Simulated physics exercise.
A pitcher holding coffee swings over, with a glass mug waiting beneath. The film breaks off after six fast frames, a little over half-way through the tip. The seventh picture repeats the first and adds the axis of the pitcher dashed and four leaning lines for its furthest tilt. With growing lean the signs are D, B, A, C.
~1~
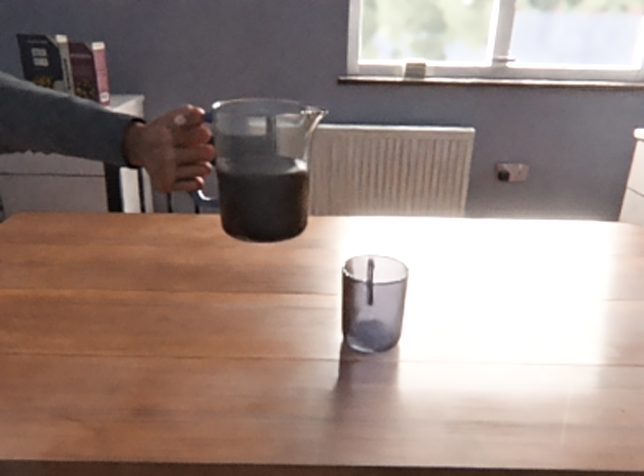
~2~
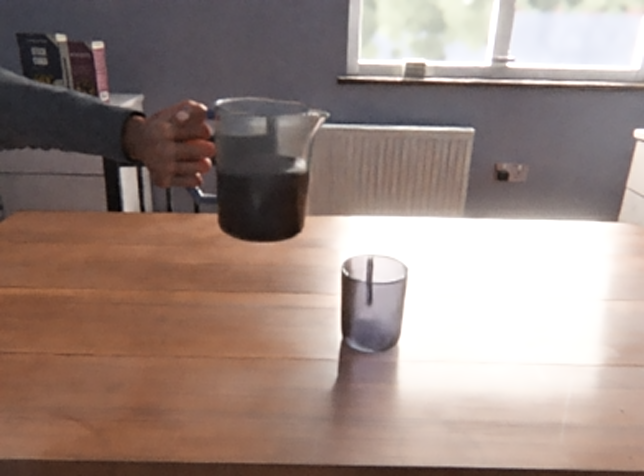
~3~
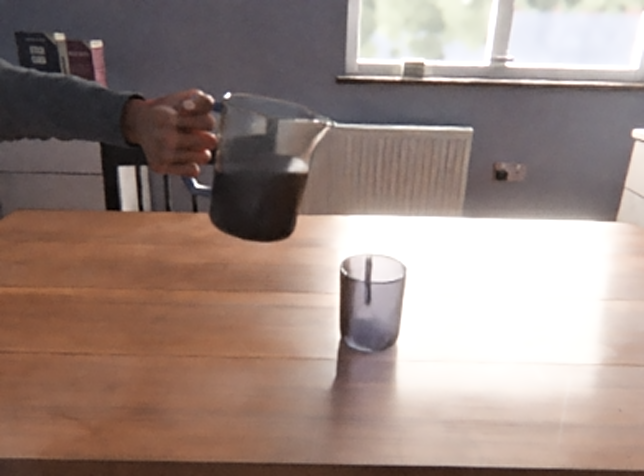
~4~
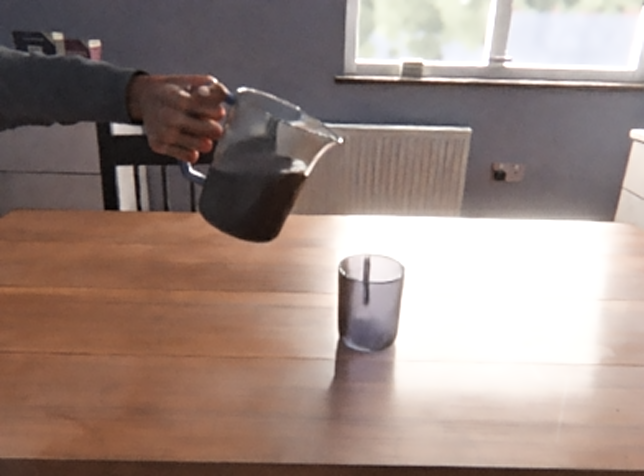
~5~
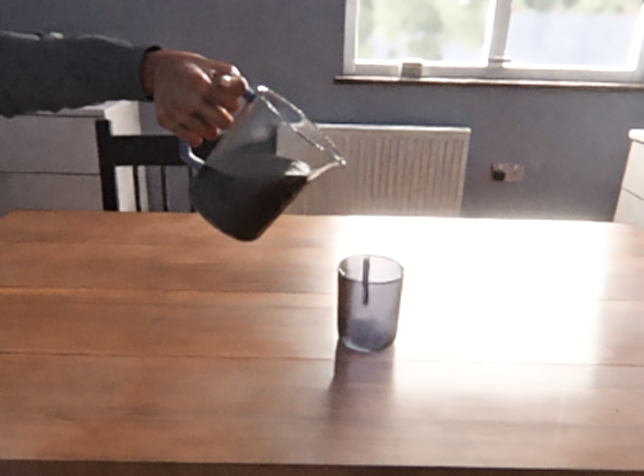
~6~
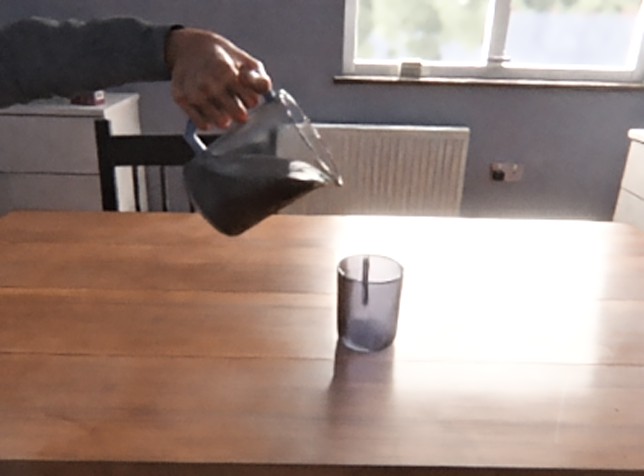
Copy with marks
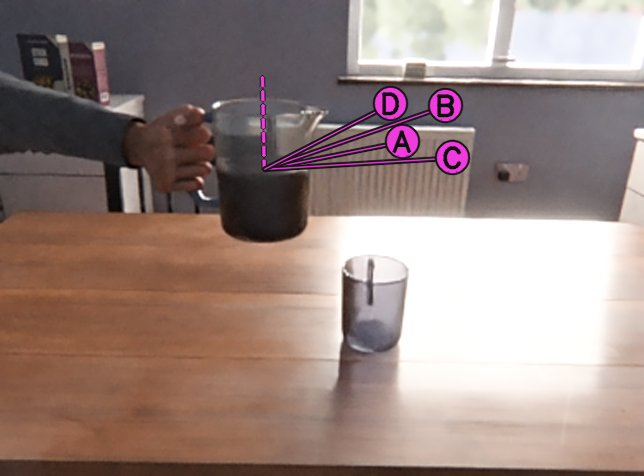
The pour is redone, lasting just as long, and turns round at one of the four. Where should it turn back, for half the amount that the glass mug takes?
I would pick line B.
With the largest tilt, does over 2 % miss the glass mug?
Yes.
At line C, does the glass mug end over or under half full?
Over half.
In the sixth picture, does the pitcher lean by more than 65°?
No.
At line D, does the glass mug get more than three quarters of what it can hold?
No, less.
In magenta, A at (386, 145); B at (429, 111); C at (435, 159); D at (376, 111).
For line A, the glass mug ends with about 71 % of what it can hold; 3 % of the coffee is spilt.
For line B, the glass mug ends with about 49 % of what it can hold.
For line C, the glass mug ends with about 81 % of what it can hold; 14 % of the coffee is spilt.
For line D, the glass mug ends with about 24 % of what it can hold.
